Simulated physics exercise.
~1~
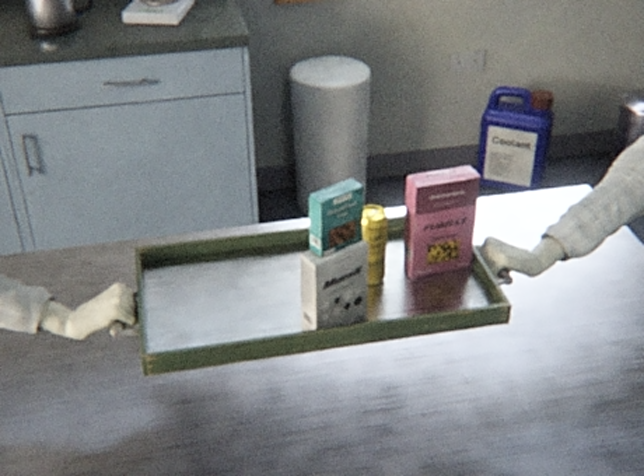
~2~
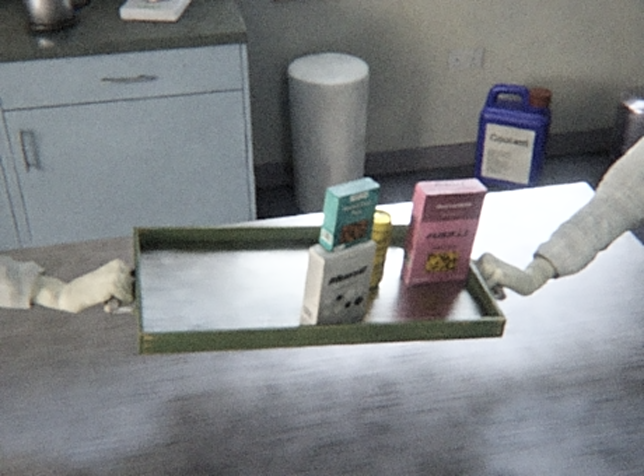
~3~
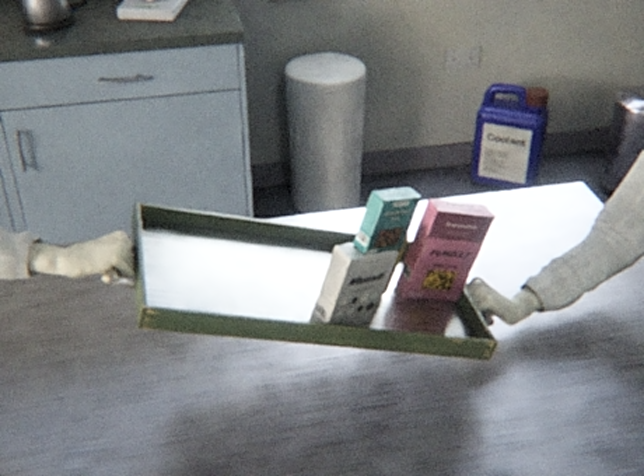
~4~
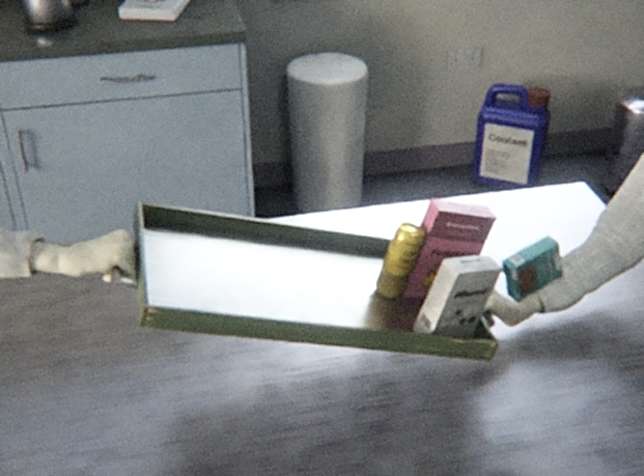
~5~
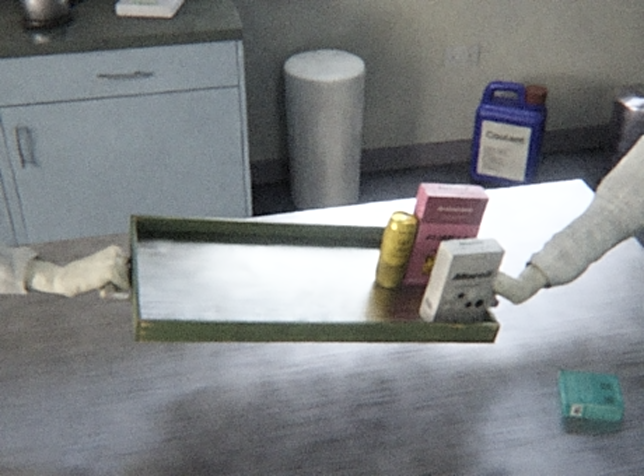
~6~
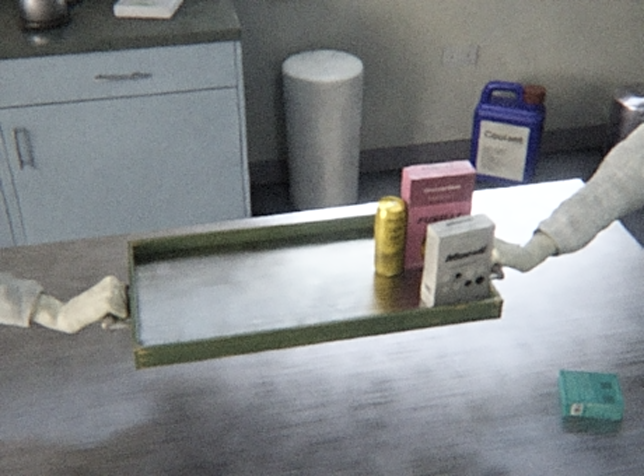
A green-rimmed tray, held by a pale hand at each end above a grey table, carries a turquoise packet, a white packet, a yellow can and a pink packet, seen from slightly above. Behind stand a pale blue cabinet, a grey cylinder and a blue jug. The tray tilts down to the right, and the packets and can lean. The white packet slides right, while the turquoise one tips over the right end and drops onto the table. The tray levels again, with the white packet upright near its right end beside the can and pink packet.
